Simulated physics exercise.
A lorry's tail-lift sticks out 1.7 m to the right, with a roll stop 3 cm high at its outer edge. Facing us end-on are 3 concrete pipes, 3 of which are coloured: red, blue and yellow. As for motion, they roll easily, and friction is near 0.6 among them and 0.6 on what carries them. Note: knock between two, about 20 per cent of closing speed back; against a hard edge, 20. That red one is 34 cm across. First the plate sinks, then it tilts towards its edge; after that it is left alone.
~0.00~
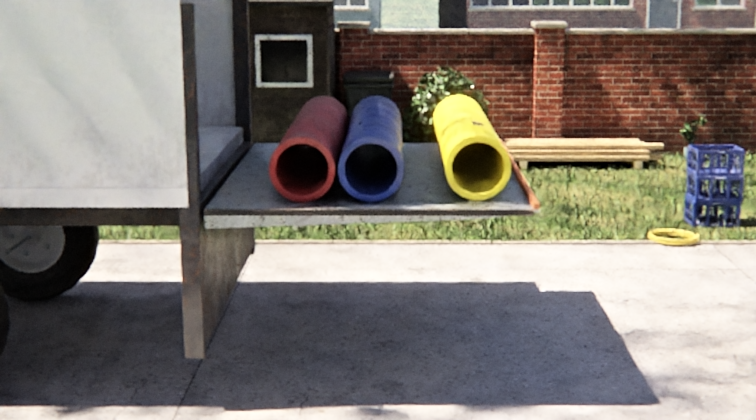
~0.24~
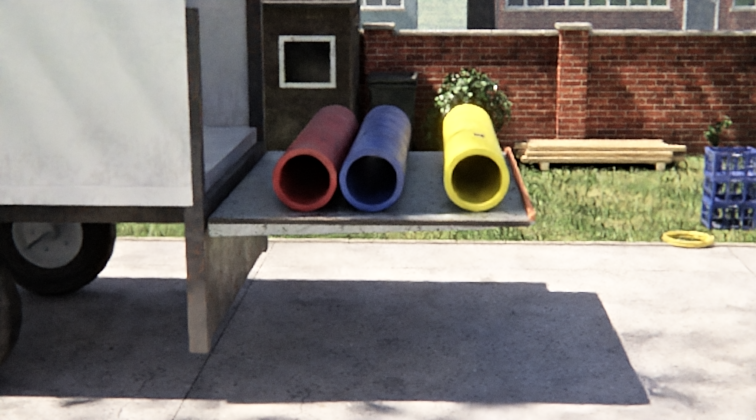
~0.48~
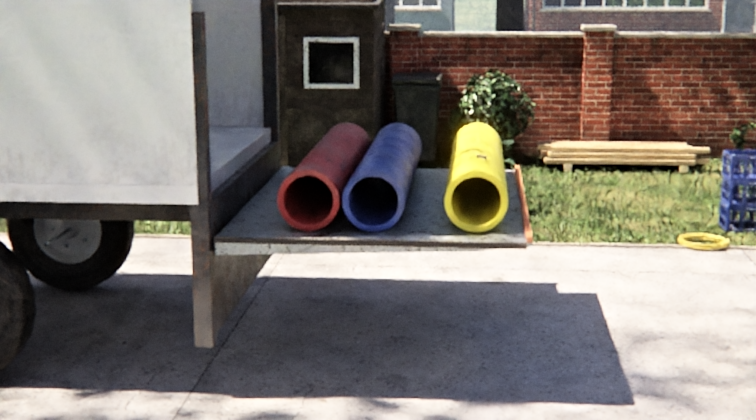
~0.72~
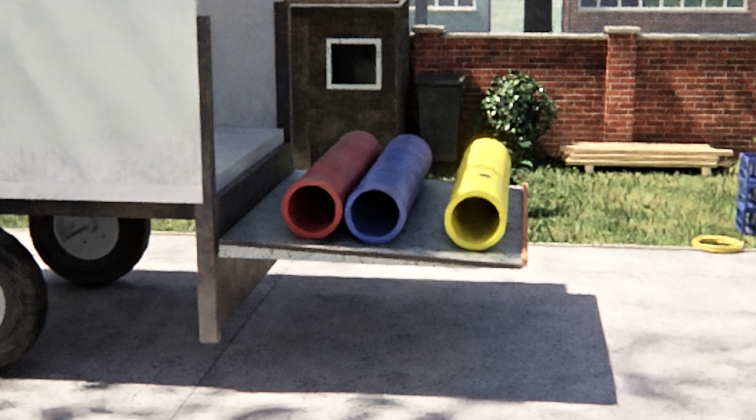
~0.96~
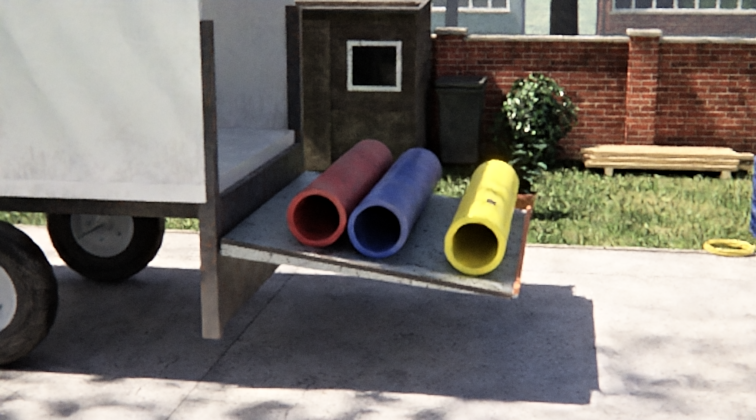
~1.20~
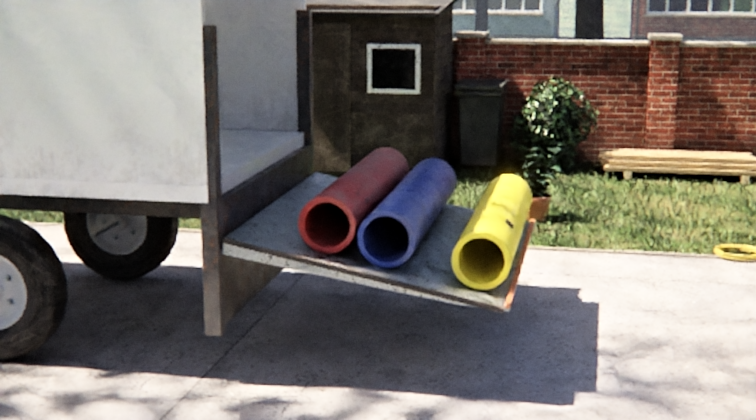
A lorry's tail-lift carrying red, blue and yellow pipes sinks and tilts down to the right.
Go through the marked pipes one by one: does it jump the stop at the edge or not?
I'd say red makes it over. Blue makes it over. Yellow makes it over, once it all settles.
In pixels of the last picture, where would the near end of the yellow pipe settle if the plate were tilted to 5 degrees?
Near pixel (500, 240).
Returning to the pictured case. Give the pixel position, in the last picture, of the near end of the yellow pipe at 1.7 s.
(515, 265), roughly.
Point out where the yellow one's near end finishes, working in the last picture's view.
Near pixel (610, 372).
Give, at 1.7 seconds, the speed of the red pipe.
About 0.9 m/s.
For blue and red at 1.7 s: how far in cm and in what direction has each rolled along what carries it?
Rightward shift: Blue 40 cm, red 40 cm.
By 1.7 s, red is on the plate, 80 cm from the stop, rolling right; blue is on the plate, 45 cm from the stop, rolling right; yellow is on the plate, 5 cm from the stop, rolling right; 0 of 3 are off.
By 2.2 s, red is on the plate, 35 cm from the stop, rolling right; blue is on the plate, 5 cm from the stop, rolling right; yellow is off the lift, on the ground; 1 of 3 is off.
By 2.8 s, red is over the stop and falling; blue is on the ground; yellow is off the lift, on the ground; 3 of 3 are off.
Finally (4.0 s), red is off the lift, on the ground; blue is on the ground; yellow is on the ground; 3 of 3 are off.
